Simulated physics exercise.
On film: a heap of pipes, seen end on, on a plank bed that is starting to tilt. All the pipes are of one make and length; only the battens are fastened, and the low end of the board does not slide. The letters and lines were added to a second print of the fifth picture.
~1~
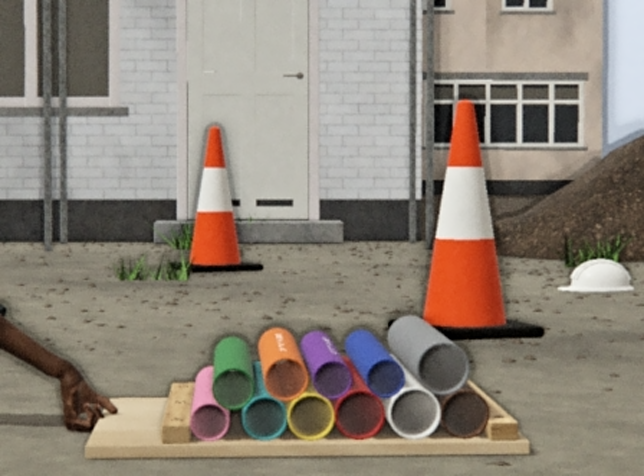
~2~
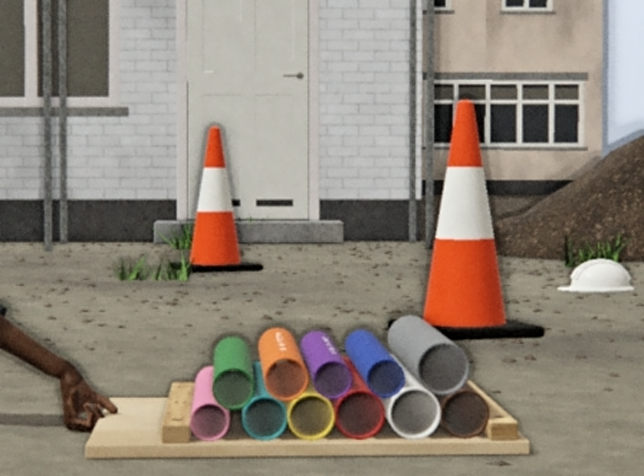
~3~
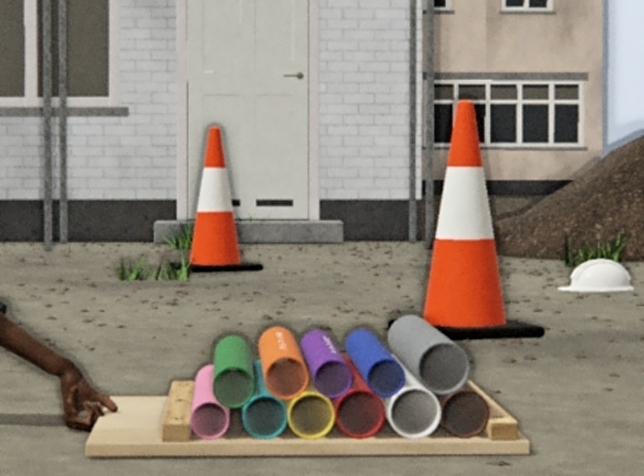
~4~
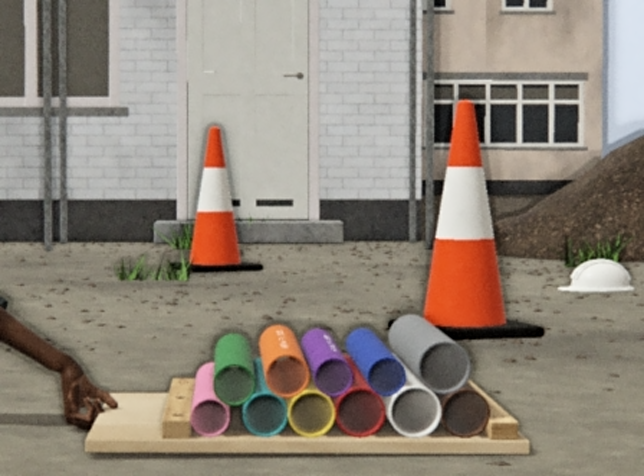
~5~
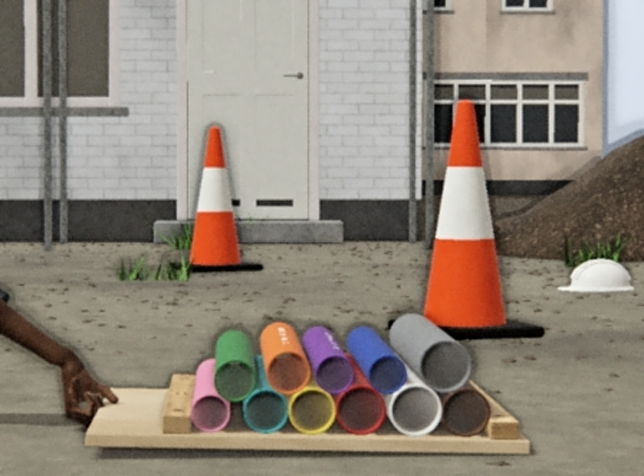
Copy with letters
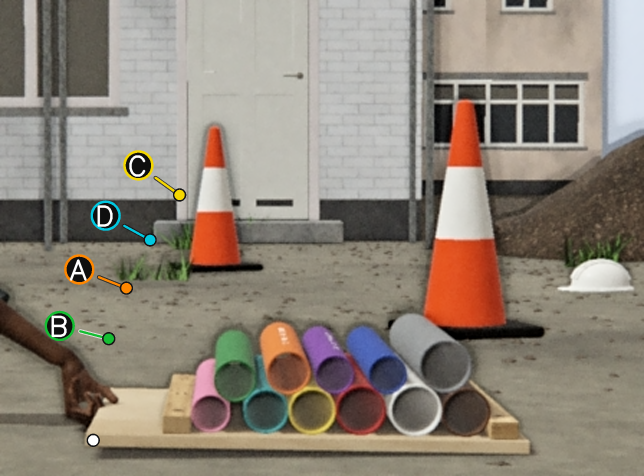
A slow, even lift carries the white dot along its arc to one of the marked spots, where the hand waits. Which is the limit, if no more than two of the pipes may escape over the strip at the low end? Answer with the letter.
Stop at D.
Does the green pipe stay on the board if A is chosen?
The green pipe: Yes.
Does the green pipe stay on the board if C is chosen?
No, with C.
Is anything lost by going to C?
Yes, at C.
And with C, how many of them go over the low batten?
At C the number is five.
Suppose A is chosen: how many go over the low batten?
With A, none.
On the copy, A at (126, 288); B at (109, 339); C at (180, 195); D at (150, 240); the white dot at (94, 440).
On D. First, board at 17°.
Then, board at 29°.
Finally, board at 29°, one over the low batten (grey).
By contrast, A none over the low batten; B none over the low batten; C five over the low batten.
